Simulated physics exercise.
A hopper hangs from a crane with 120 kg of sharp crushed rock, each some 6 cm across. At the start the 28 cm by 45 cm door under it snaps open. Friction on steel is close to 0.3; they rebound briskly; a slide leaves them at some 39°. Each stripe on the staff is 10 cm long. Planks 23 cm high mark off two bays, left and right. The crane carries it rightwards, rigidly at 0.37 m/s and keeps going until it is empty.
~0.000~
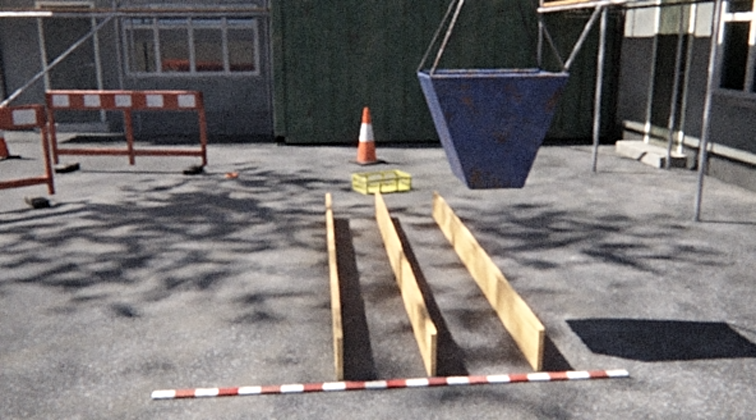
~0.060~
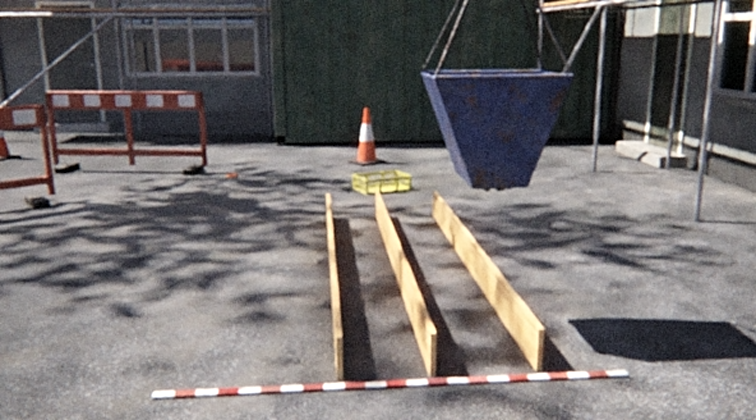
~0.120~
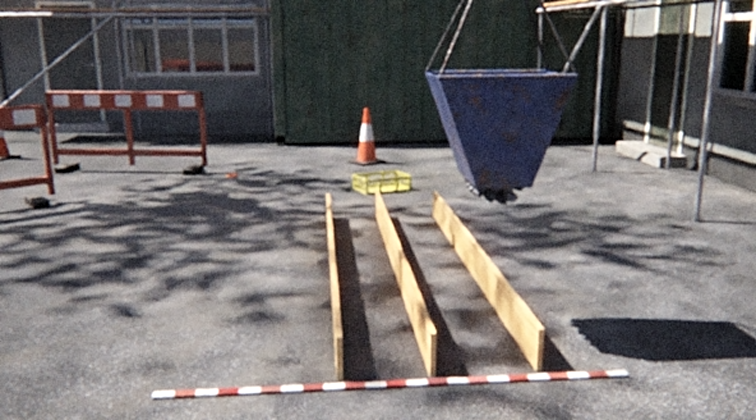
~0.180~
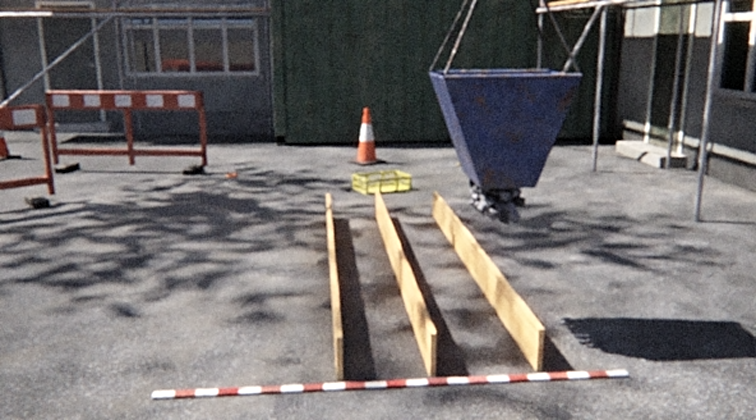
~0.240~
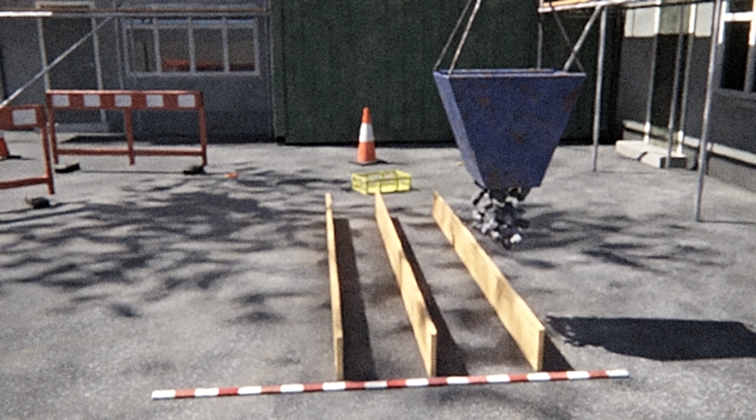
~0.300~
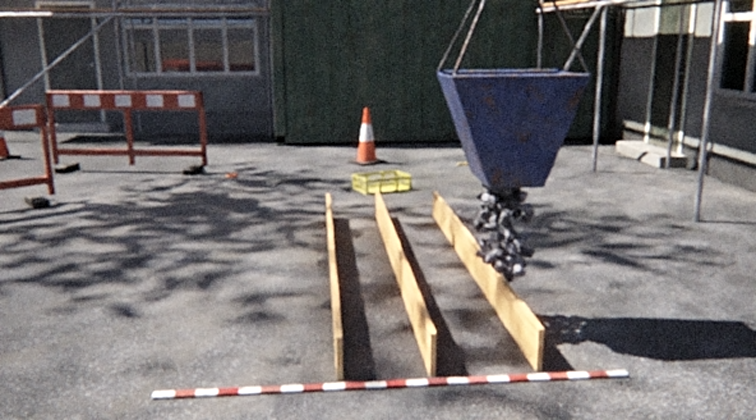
A blue metal hopper hanging on cables drifted slowly to the right above a paved yard, then grey crushed rock began dropping from its bottom in a lengthening stream beside three wooden boards.
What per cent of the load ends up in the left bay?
Close to 0 in a hundred.
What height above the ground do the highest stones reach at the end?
Some 24 cm high.
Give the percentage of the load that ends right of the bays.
Some 85 per cent of the load.
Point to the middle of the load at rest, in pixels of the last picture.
Near (545, 319).
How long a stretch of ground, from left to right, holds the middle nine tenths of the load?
Roughly 100 cm.
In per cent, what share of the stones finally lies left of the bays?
Some 0 per cent of the load.
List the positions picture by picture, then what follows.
In the first picture, the outlet is at (496, 179); nothing has dropped yet.
In the second picture, the outlet is at (501, 179); nothing has dropped yet.
In the third picture, outlet at (505, 179), the stream shows down to (495, 192); 91 % still inside.
In the fourth picture, outlet at (509, 178), the stream shows down to (499, 212); 87 % still inside.
In the fifth picture, outlet at (513, 178), the stream shows down to (498, 234); 81 % still inside.
In the sixth picture, outlet at (517, 178), the stream shows down to (501, 264); 75 % still inside.
After 0.7 s, 16 % in the hopper, 17 % falling or lying in the right bay, 67 % falling or lying right of the bays; the stones farthest right are at (588, 315).
After 1.1 s, 0 % in the hopper, 17 % falling or lying in the right bay, 83 % falling or lying right of the bays; the stones farthest right are at (650, 315).
After 1.7 s, 0 % in the hopper, 17 % falling or lying in the right bay, 83 % falling or lying right of the bays; the stones farthest right are at (672, 315).
After 2.6 s, 0 % in the hopper, 17 % falling or lying in the right bay, 83 % falling or lying right of the bays; the stones farthest right are at (672, 315).
After 4.5 s, 0 % in the hopper, 17 % in the right bay, 83 % right of the bays; the stones farthest right are at (672, 315).
